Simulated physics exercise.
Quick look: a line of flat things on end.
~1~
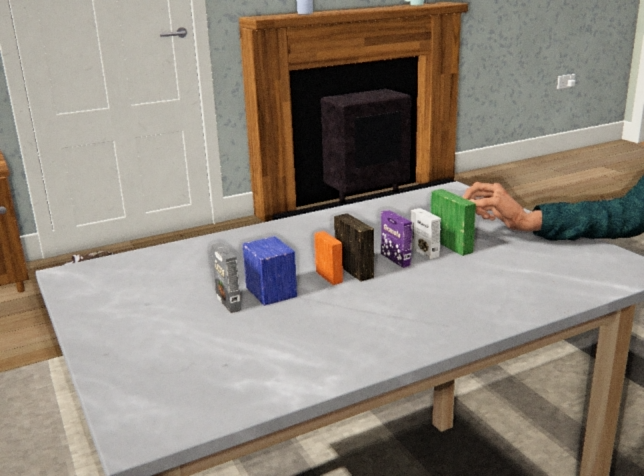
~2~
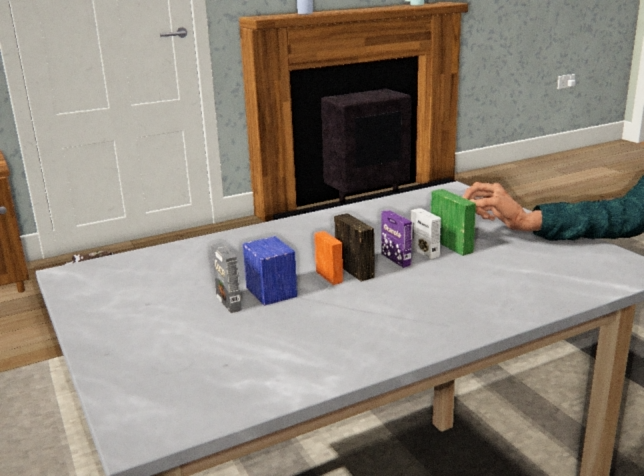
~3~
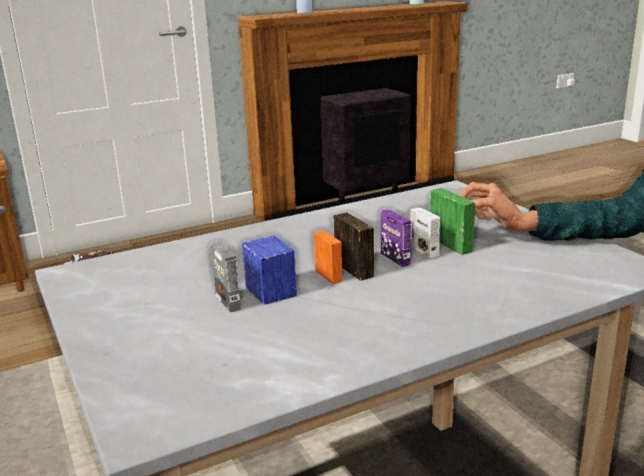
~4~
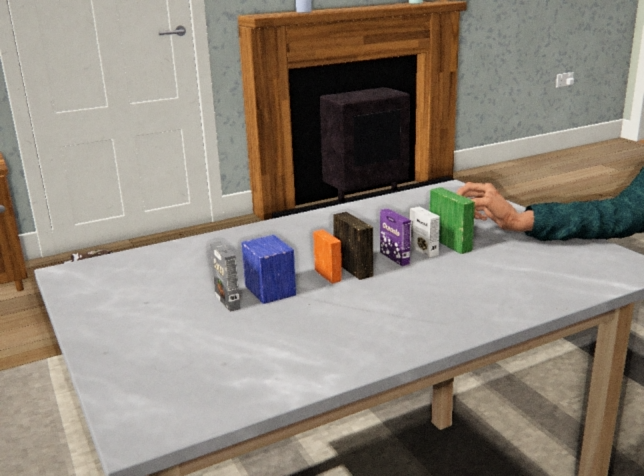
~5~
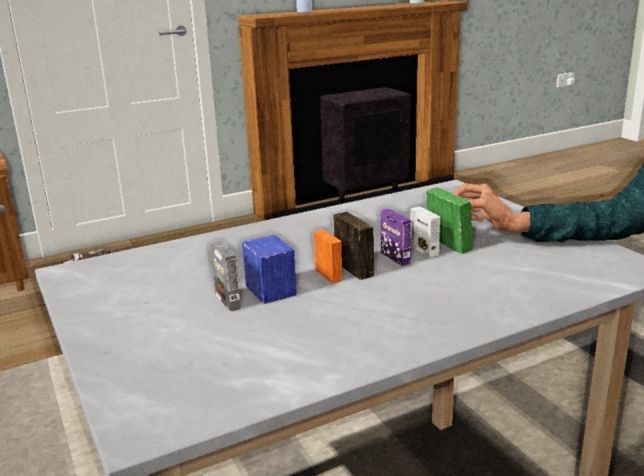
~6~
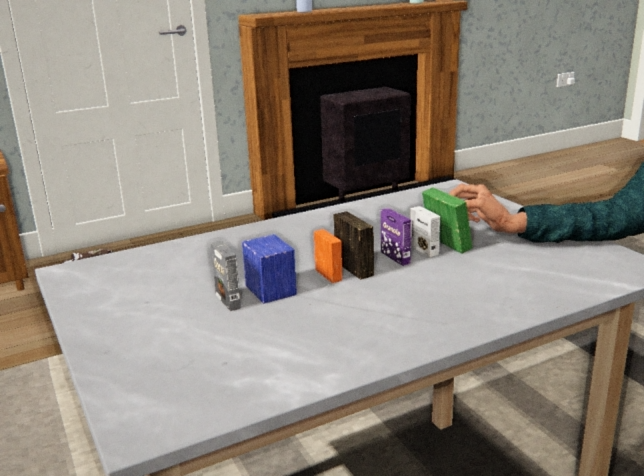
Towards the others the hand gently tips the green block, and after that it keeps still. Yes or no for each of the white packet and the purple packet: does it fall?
White packet - yes; purple packet - yes.
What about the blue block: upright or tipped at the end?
At the finish the blue block is standing.
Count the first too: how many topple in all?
Total: 5.
Then, 0.40 s later than the last frame, green block 67° over; white packet tilted by 70° near (407, 244); purple packet tilted by 59° near (377, 248); black block tilted by 9°.
Then, 0.70 s later than the last frame, green block 68° over; purple packet on its side near (380, 257); white packet tilted by 68° near (408, 244); black block tilted by 52°.
When it is over, lying over on the table, white packet, orange board, purple packet and black block; blue block as before. End places, in pixels of the last picture, white packet near (408, 244), purple packet near (380, 257).
